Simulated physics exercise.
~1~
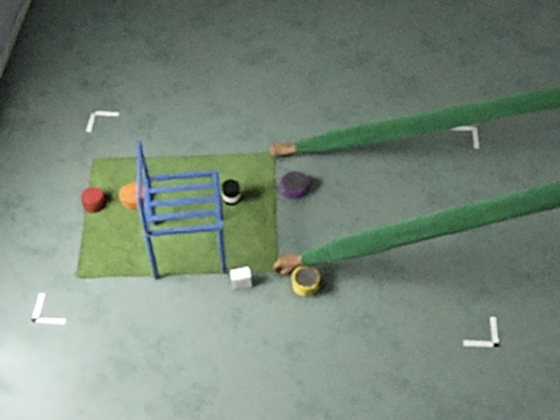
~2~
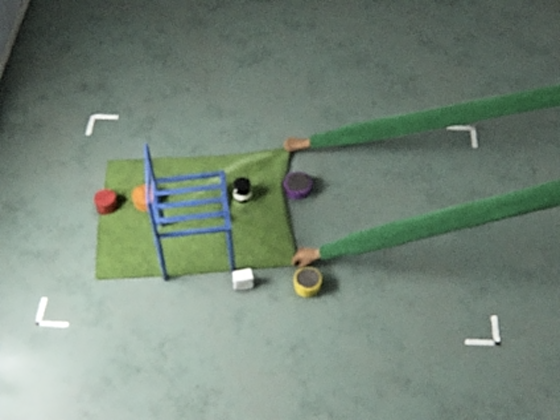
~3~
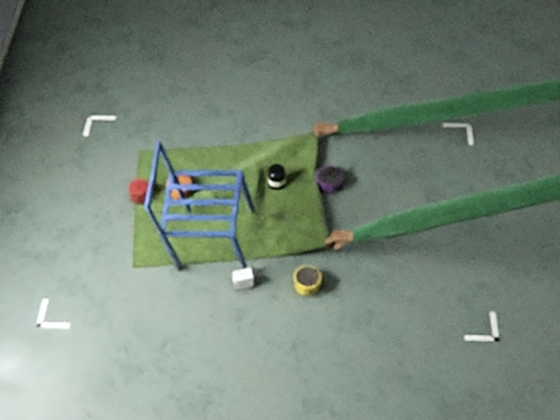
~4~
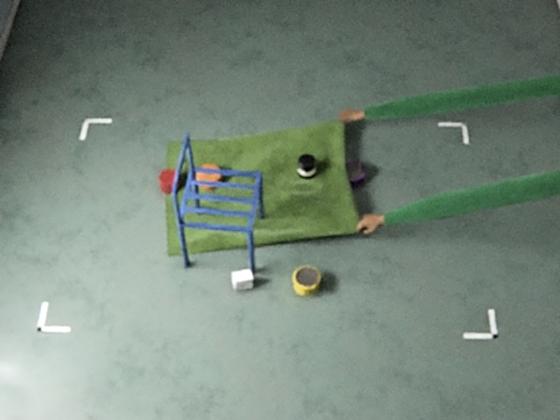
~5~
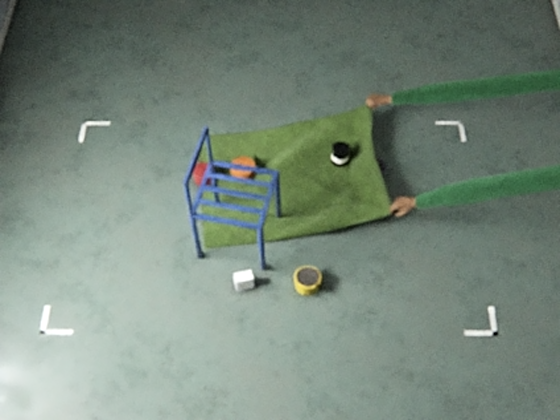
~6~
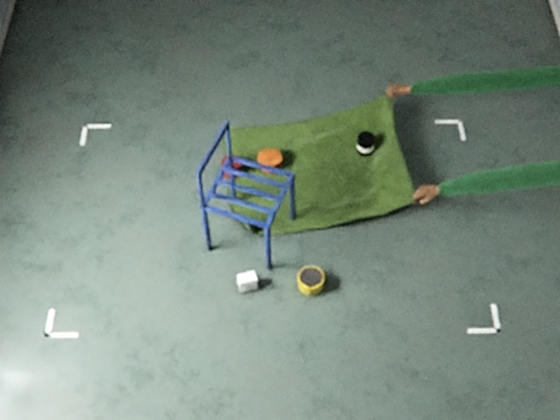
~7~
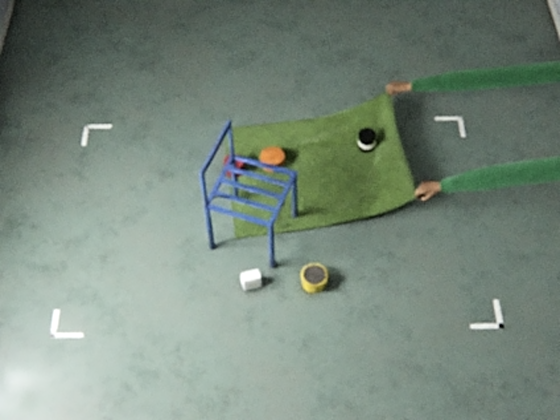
Two hands drag a green dust sheet right, carrying tubs, a black pot and a blue chair.
